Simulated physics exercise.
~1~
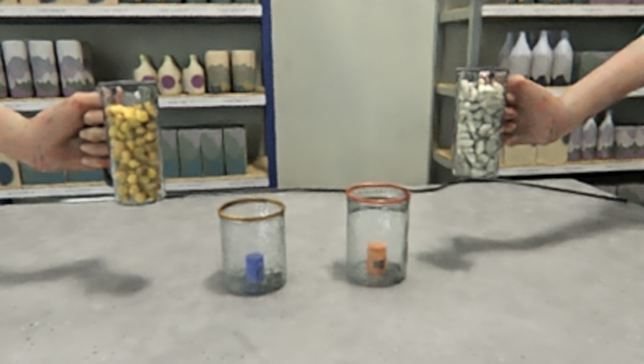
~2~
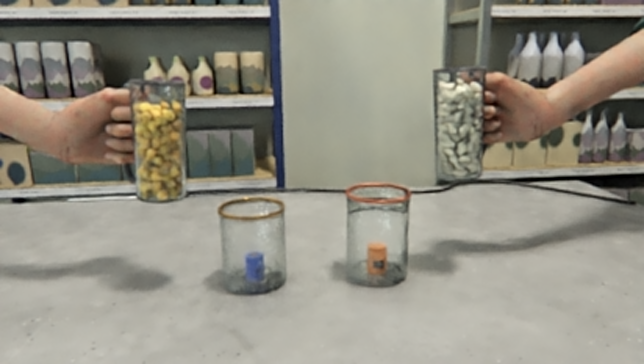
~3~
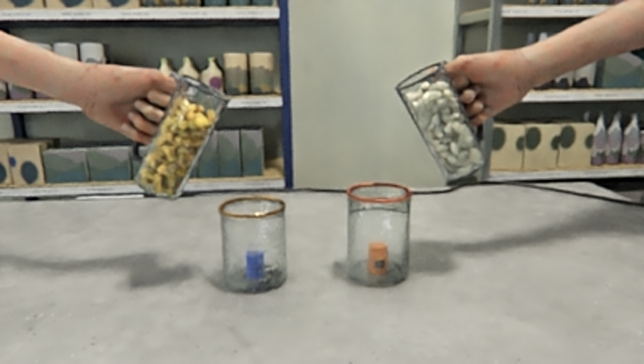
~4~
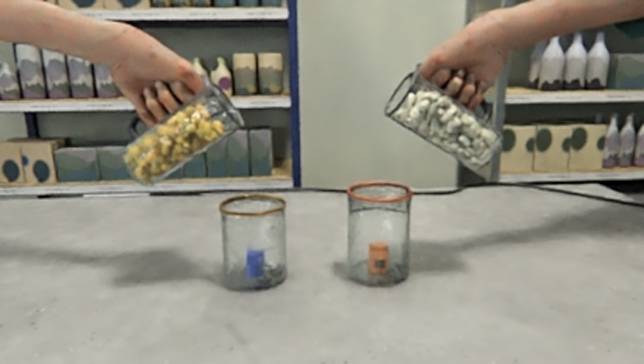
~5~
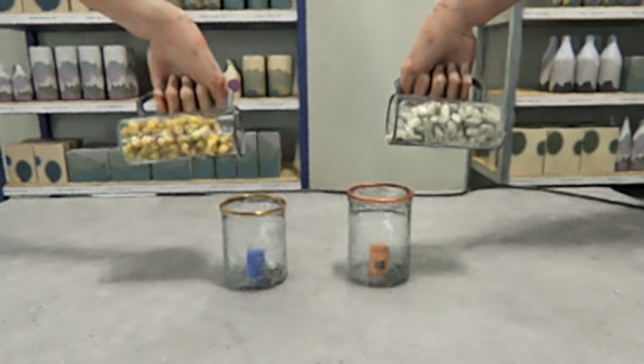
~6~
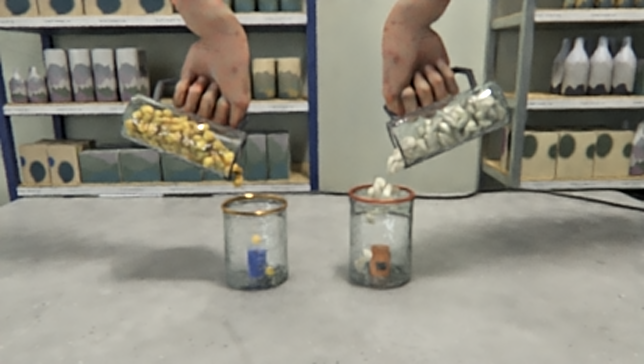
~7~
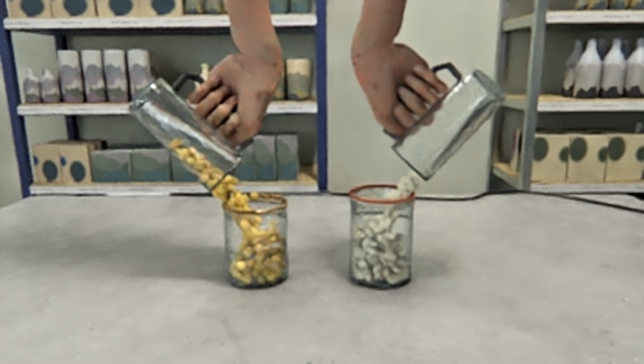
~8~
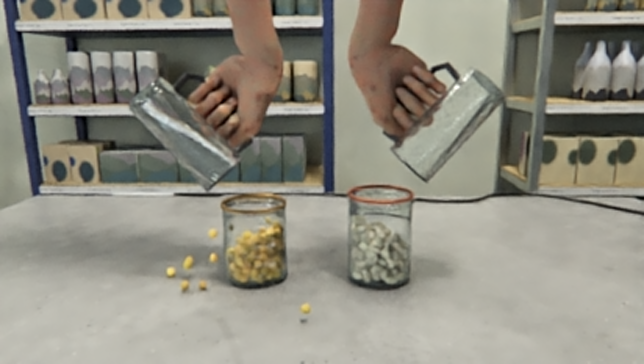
Two hands hold clear cups, yellow pieces at left and whitish ones at right, above a grey counter with stocked shelves behind, seen from the front as the view drifts slightly sideways. Below stand two glass containers, the left holding a small blue object and the right an orange one. The hands bring the cups inward and tip them onto their sides, then further over. Pieces pour into both containers, burying the objects. Finally the cups are empty, both containers are about two thirds full, and several yellow pieces lie scattered on the counter, with none spilled beside the right container.
